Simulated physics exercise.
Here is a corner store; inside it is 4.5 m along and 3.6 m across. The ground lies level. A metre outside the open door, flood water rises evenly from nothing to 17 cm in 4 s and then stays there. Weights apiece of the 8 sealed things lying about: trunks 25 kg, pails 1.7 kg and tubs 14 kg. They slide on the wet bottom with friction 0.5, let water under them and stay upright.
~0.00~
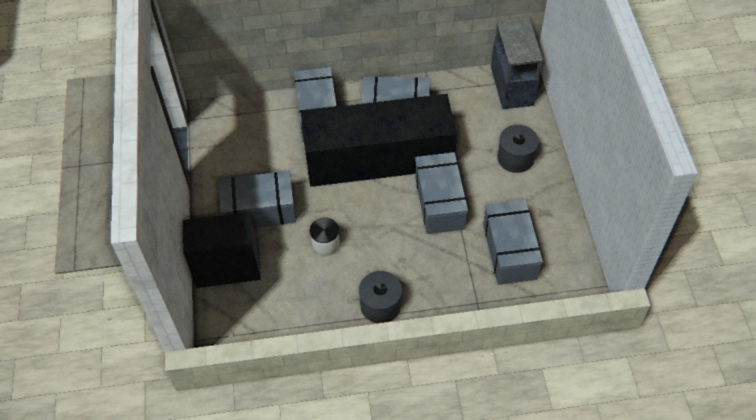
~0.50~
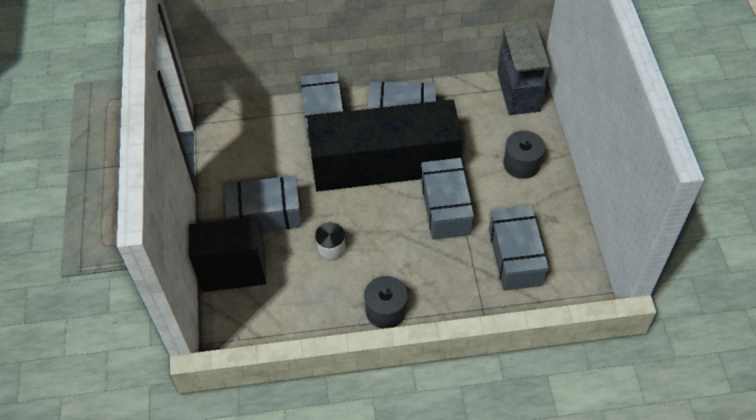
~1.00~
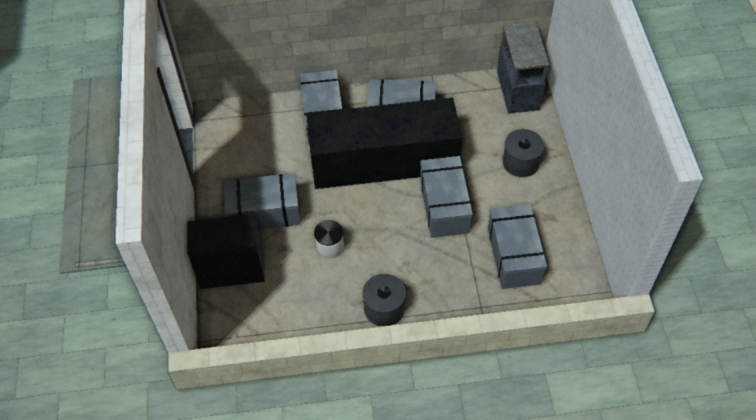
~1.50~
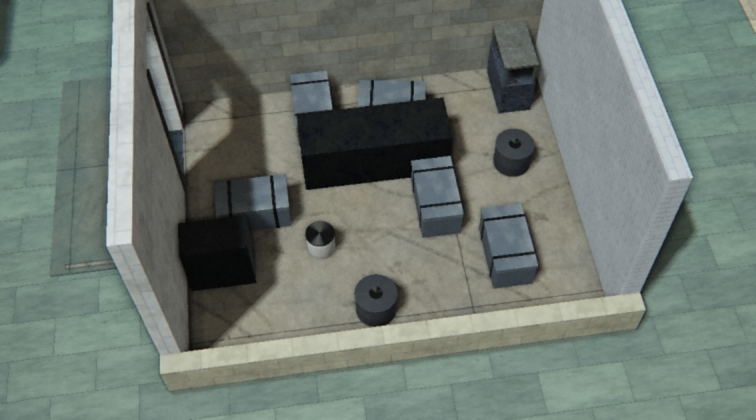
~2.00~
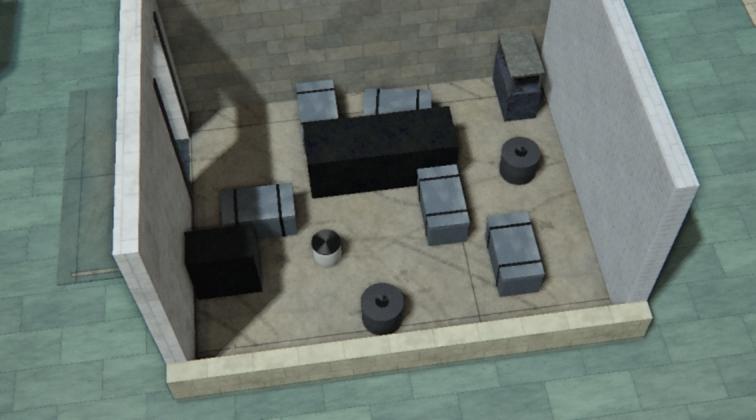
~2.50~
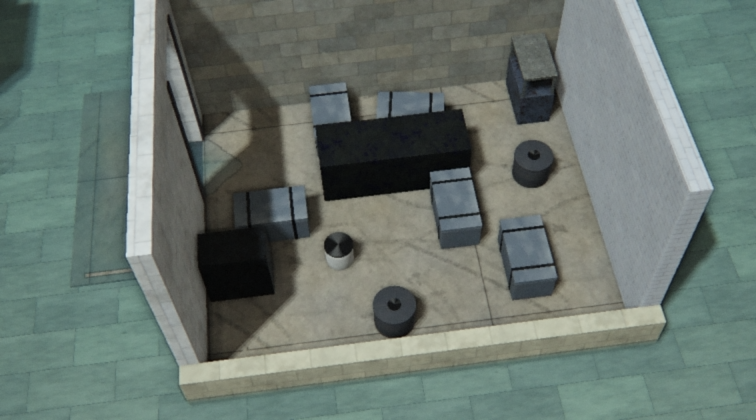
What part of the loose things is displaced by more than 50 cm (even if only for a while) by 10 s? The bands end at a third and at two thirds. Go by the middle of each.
It is from one to two thirds.
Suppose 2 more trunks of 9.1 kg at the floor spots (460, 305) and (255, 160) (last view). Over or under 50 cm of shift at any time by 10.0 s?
In turn: Less, over.
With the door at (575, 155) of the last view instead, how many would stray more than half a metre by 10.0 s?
Then 2.
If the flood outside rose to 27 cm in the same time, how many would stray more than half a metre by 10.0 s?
In that case 4 of them.
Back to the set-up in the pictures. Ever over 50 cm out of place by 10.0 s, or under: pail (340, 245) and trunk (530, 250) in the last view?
In that order: More, under.
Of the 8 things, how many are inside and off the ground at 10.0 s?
I count 3.
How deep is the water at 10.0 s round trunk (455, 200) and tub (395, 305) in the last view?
About 3 and 2 cm.
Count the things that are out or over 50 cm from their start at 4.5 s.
0 of them.
After 3.5 s 0 of 8 are over 50 cm from their spots; 0 afloat.
After 4.5 s 0 of 8 are over 50 cm from their spots; 0 afloat.
After 7.0 s 1 of 8 are over 50 cm from their spots; 1 afloat.
After 10.0 s 3 of 8 are over 50 cm from their spots, and 3 have been at some point; 3 afloat.
